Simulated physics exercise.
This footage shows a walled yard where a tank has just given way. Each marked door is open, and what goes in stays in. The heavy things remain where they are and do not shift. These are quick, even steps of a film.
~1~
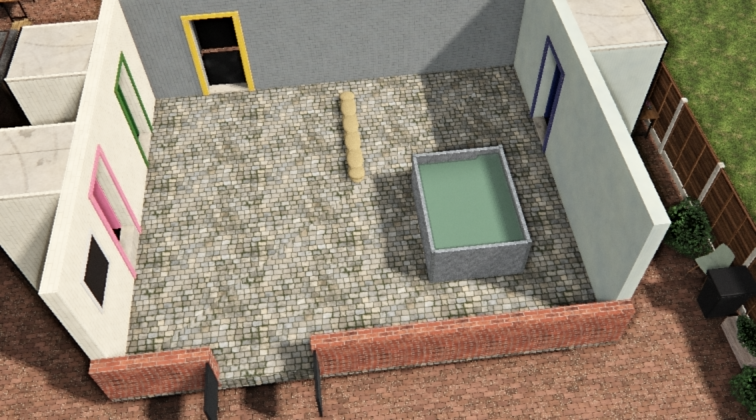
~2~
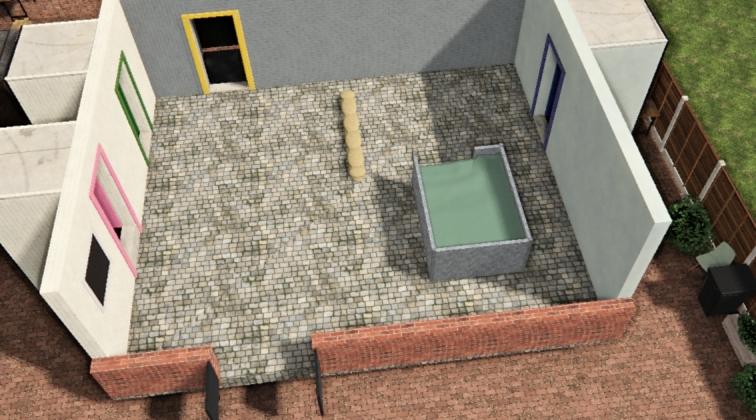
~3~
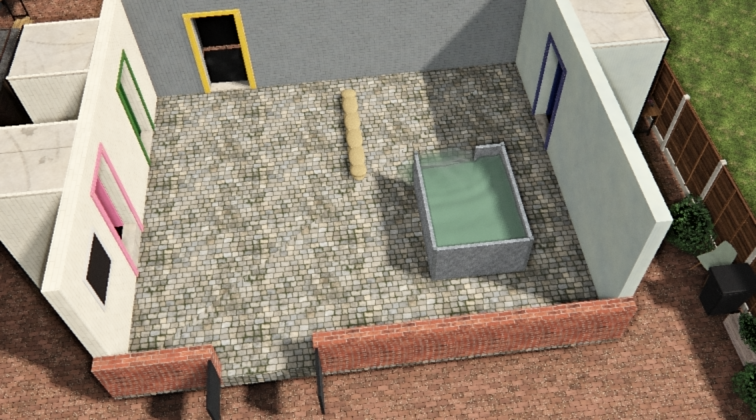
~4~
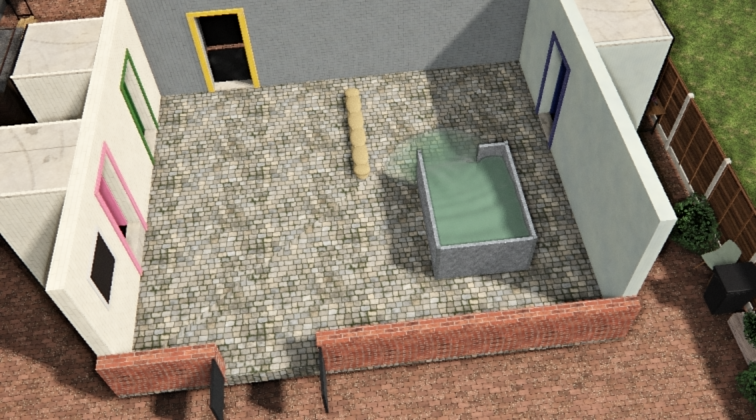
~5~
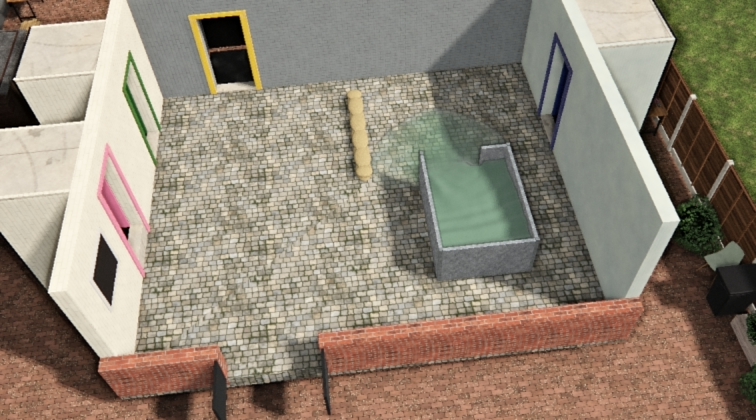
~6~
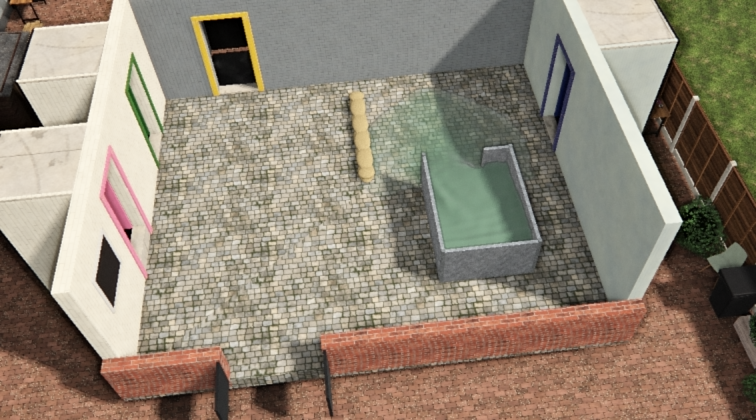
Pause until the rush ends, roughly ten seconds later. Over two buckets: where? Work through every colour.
Yellow door no, pink door no, green door yes, blue door yes.
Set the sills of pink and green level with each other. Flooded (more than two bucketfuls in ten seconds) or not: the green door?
My call is that green misses the threshold.
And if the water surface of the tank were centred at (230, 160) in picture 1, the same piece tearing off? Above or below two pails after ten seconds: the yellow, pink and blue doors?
Yellow goes over; pink lets less in; blue keeps below it.
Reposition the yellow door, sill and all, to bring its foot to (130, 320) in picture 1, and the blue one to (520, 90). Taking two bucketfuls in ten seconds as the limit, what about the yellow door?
My take is that the yellow door remains below.
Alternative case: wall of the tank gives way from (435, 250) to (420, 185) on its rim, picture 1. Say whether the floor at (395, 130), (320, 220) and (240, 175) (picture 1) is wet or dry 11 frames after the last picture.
Log: Point 1 unreached; point 2 inundated; point 3 inundated.
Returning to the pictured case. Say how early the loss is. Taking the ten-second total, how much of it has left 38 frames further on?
Estimate: 50 %.
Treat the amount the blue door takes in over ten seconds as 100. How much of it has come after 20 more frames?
Roughly 5 percent.
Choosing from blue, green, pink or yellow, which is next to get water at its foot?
That would be the door marked blue.
A moment on, water covers 20 % of the floor; the yellow door not reached, the pink door not reached, the green door not reached, the blue door wet at the sill, nothing in.
Next, water covers 25 % of the floor; the yellow door wet at the sill, nothing in, the pink door not reached, the green door not reached, the blue door under two buckets in.
Then, water covers 40 % of the floor; the yellow door wet at the sill, nothing in, the pink door not reached, the green door under two buckets in, the blue door under two buckets in.
Later, water covers 60 % of the floor; the yellow door wet at the sill, nothing in, the pink door wet at the sill, nothing in, the green door over two buckets in, the blue door over two buckets in.
In the end, water covers 85 % of the floor; the yellow door wet at the sill, nothing in, the pink door wet at the sill, nothing in, the green door over two buckets in, the blue door far over two buckets in.
